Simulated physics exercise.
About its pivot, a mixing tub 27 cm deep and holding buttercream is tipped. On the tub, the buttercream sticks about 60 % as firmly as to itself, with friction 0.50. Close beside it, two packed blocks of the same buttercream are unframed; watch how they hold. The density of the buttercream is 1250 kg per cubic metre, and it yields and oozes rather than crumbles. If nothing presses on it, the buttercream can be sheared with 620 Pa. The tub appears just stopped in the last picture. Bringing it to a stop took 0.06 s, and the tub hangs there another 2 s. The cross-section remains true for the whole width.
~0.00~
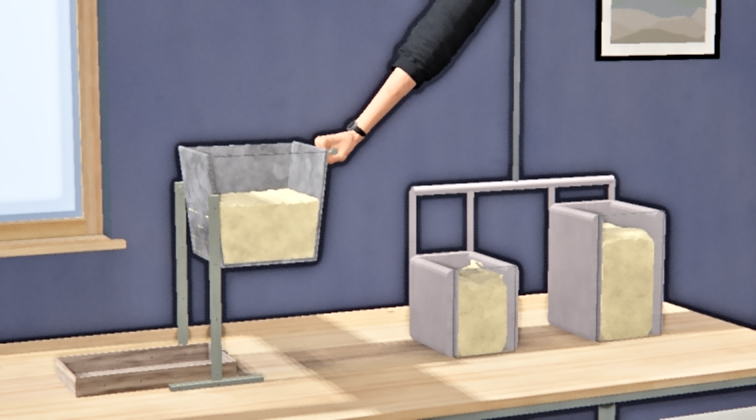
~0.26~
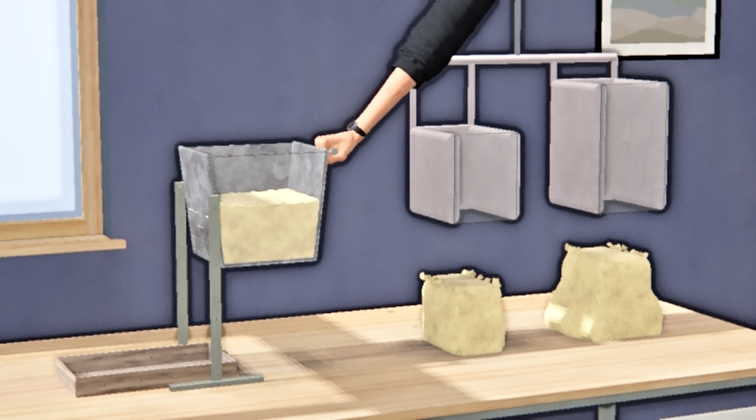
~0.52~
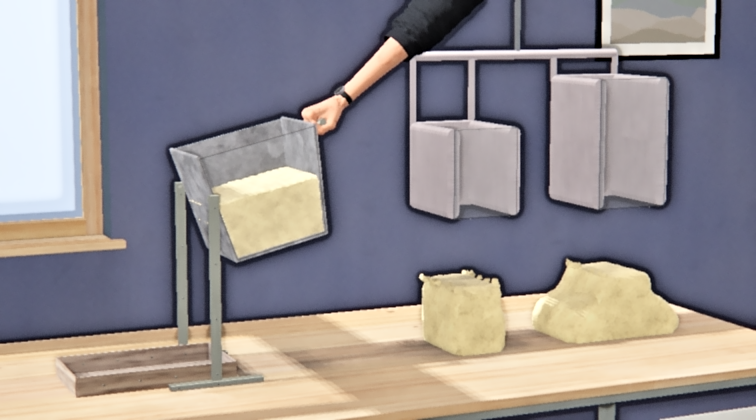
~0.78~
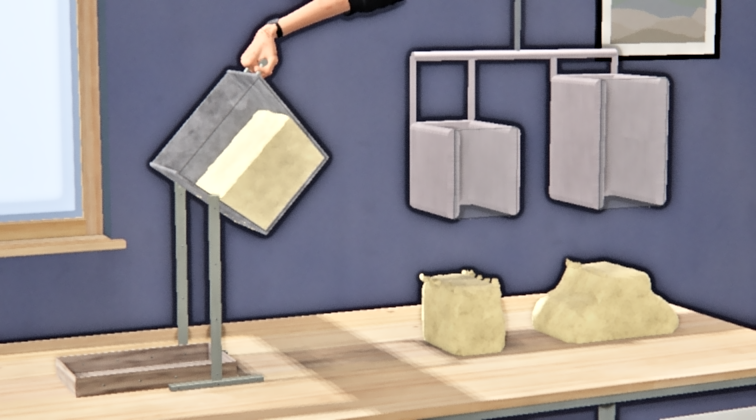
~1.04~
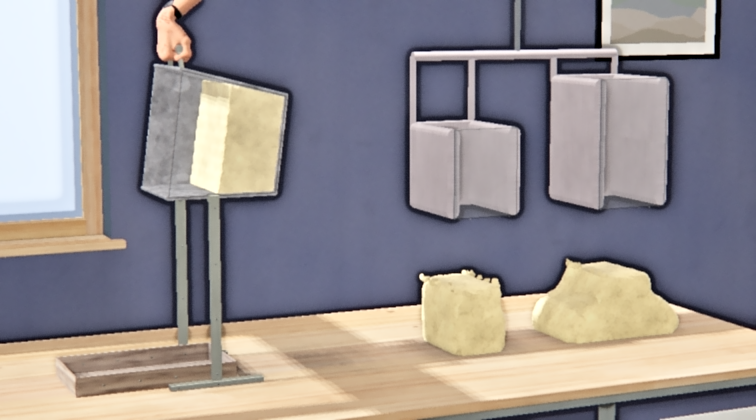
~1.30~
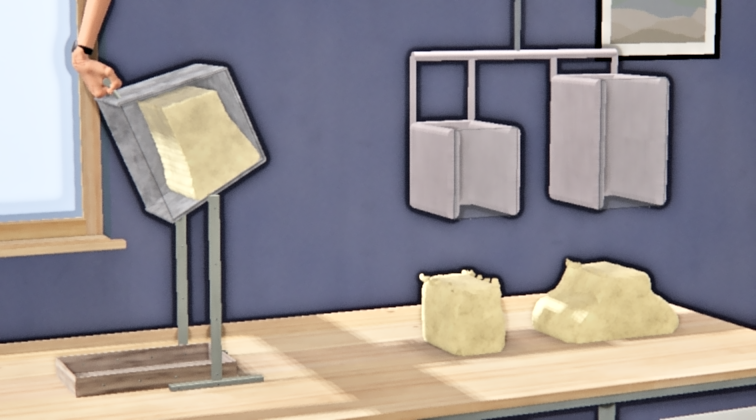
A pale frame lifts off two blocks of buttercream on a table, and the right one slumps into a mound; then a hand swings a clear tub of buttercream counterclockwise on its stand past upright onto its side.
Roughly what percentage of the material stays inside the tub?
0 %.
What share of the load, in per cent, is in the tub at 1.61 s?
Roughly 3 per cent.
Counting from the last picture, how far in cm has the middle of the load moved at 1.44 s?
The distance comes to some 12 cm.
After 1.44 s, the tub is at 113 degrees and holds 83 %.
After 1.61 s, the tub is at 113 degrees and holds 3 %.
After 1.78 s, the tub is at 113 degrees and holds 0 %.
After 1.95 s, the tub is at 113 degrees and holds 0 %.
After 3.30 s, the tub is at 113 degrees and holds 0 %.
